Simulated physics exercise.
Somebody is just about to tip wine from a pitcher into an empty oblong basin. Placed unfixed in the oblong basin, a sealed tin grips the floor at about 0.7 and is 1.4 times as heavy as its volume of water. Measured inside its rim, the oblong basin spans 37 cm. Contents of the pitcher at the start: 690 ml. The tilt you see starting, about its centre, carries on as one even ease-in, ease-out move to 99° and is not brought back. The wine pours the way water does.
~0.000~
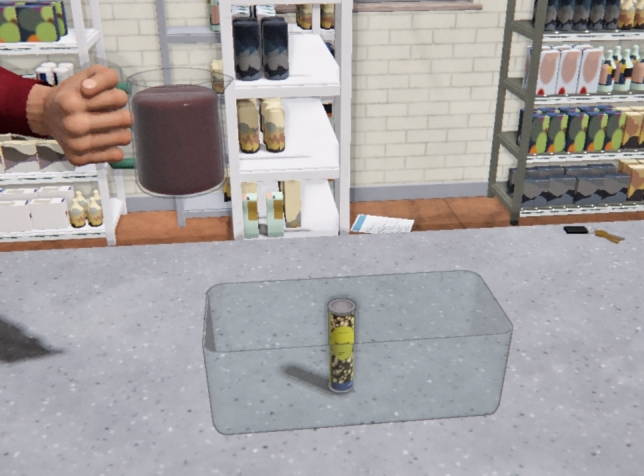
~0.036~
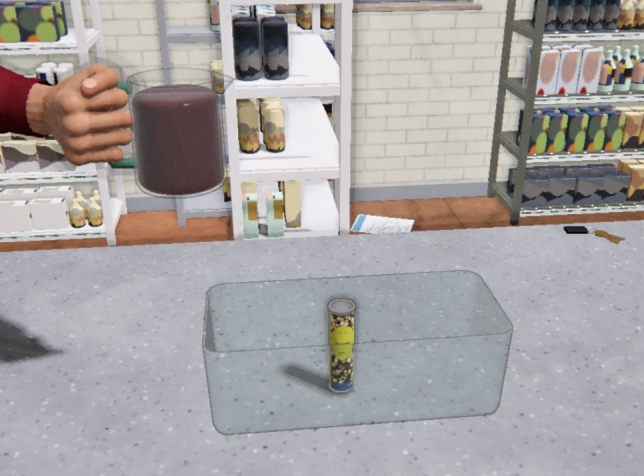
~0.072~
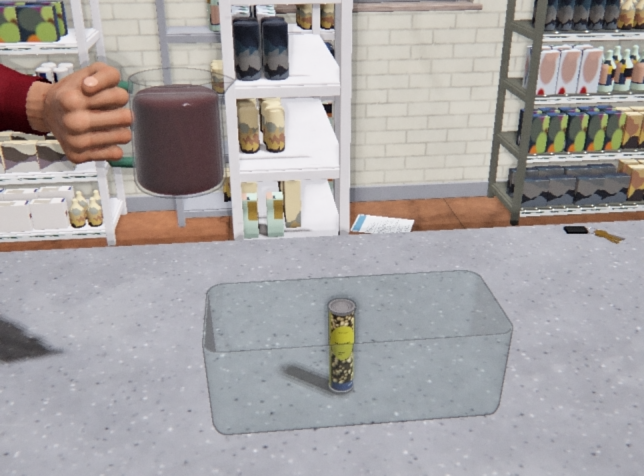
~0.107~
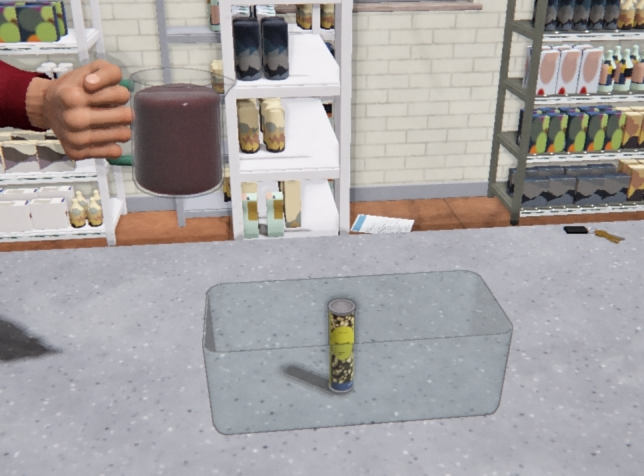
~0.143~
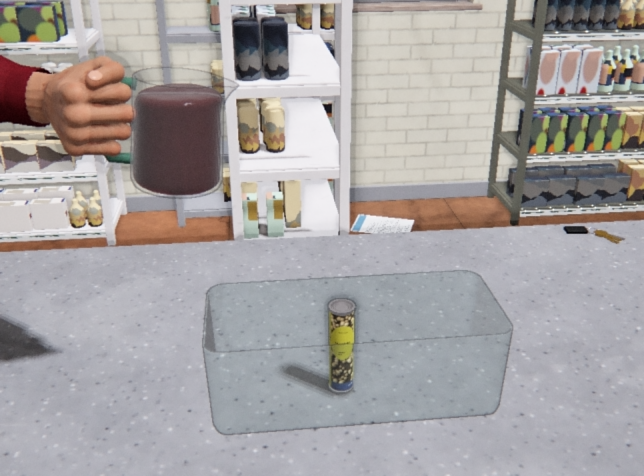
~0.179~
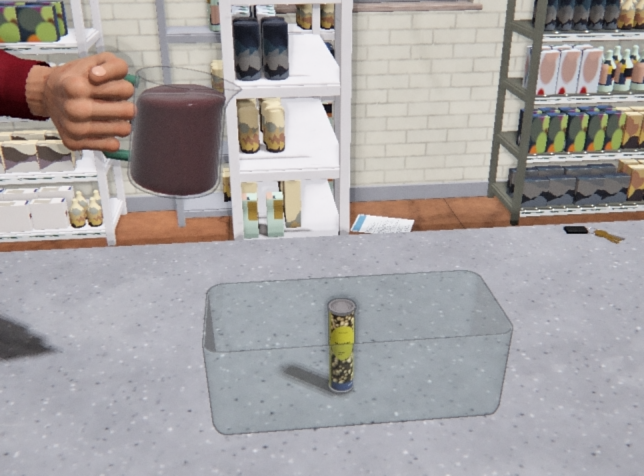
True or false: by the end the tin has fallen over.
True.
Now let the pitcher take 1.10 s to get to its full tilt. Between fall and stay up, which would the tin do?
In that case the tin overturns.
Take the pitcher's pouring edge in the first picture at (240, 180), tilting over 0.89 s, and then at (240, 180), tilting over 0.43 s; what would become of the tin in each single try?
Trial 1 - tin stays standing; trial 2 - tin stays standing.
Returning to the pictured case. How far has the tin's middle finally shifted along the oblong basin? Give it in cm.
Looks like roughly 9.0 cm in total.
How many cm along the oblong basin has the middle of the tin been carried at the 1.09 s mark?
Near 9 cm of travel.
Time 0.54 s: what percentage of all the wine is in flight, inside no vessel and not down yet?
Share: Roughly 14 per cent.
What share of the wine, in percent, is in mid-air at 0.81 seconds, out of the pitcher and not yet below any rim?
About 34 percent.
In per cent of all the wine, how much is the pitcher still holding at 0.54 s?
About 86 percent.
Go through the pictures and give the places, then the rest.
In the first frame, tilt 0°; pouring edge (234, 78); surface from (133, 95) to (219, 92); the oblong basin's rim runs from (206, 318) to (495, 300); the tin's top is at (342, 310).
In the second frame, tilt 0°; pouring edge (234, 78); surface from (133, 94) to (220, 92).
In the third frame, tilt 2°; pouring edge (235, 79); surface from (134, 94) to (220, 93).
In the fourth frame, tilt 4°; pouring edge (237, 81); surface from (134, 93) to (221, 92).
In the fifth frame, tilt 6°; pouring edge (239, 84); surface from (137, 94) to (224, 94).
In the sixth frame, tilt 10°; pouring edge (242, 88); surface from (136, 98) to (227, 94).
By 0.54 s the tilt is 66° and 85 per cent is still to pour; the tin stands where it began.
By 0.81 s the tilt is 97° and 39 per cent is still to pour; the tin stands where it began.
By 1.09 s the tilt is 99° and 10 per cent is still to pour; the tin lies on its side.
By 1.39 s the tilt is 99° and 2 per cent is still to pour; the tin lies on its side.
At rest the tin lies on its side.
